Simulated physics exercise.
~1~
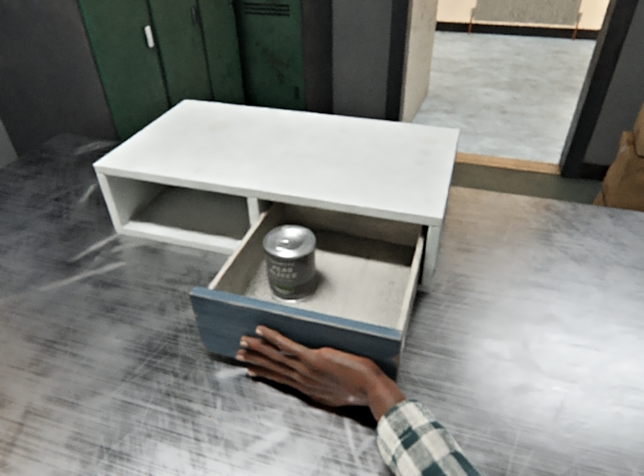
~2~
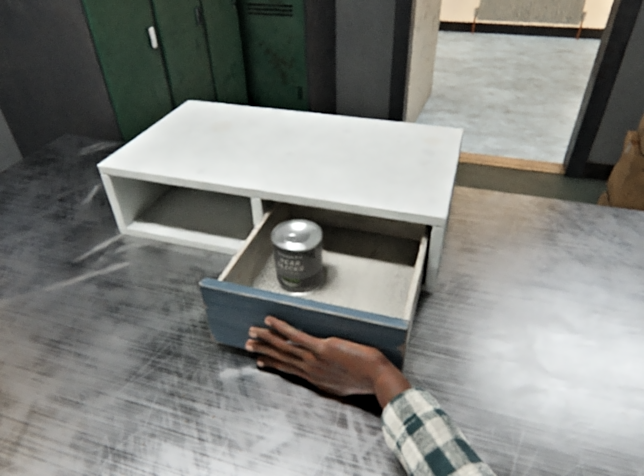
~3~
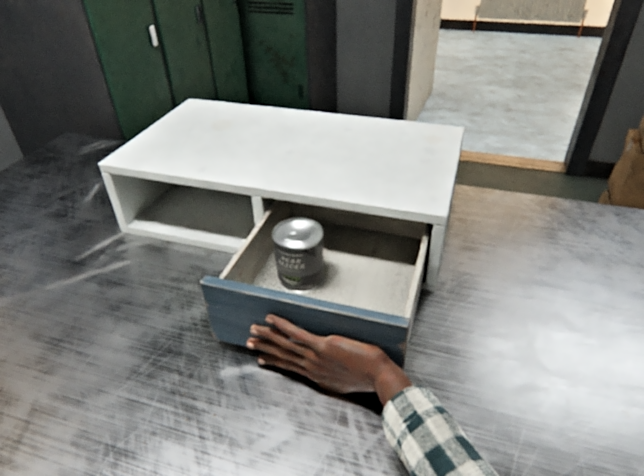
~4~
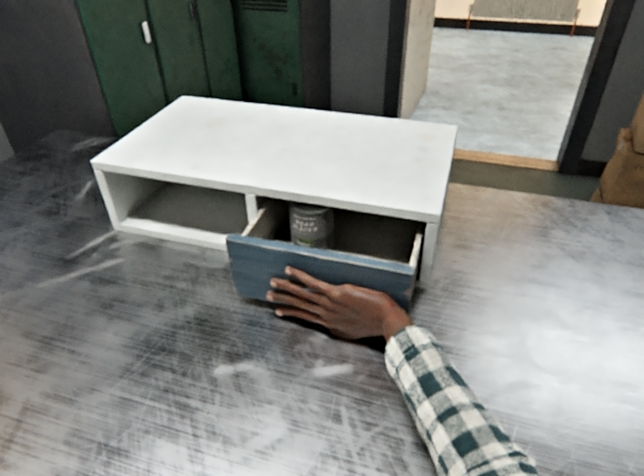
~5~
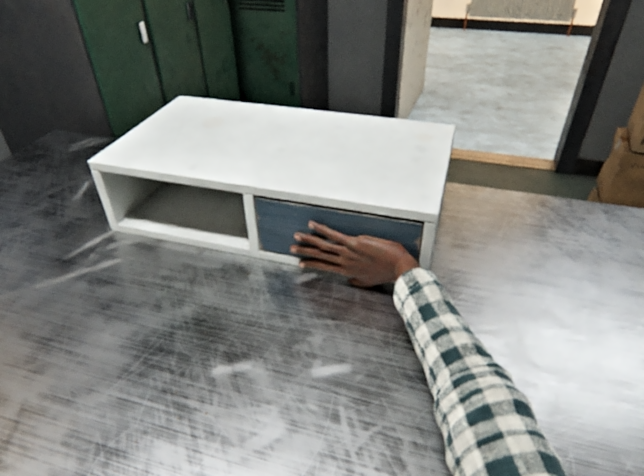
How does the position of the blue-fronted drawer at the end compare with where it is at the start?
At the start the drawer sticks well out of the white chest toward the viewer, while at the end it is farther back and slightly to the right in view, closed inside the chest.
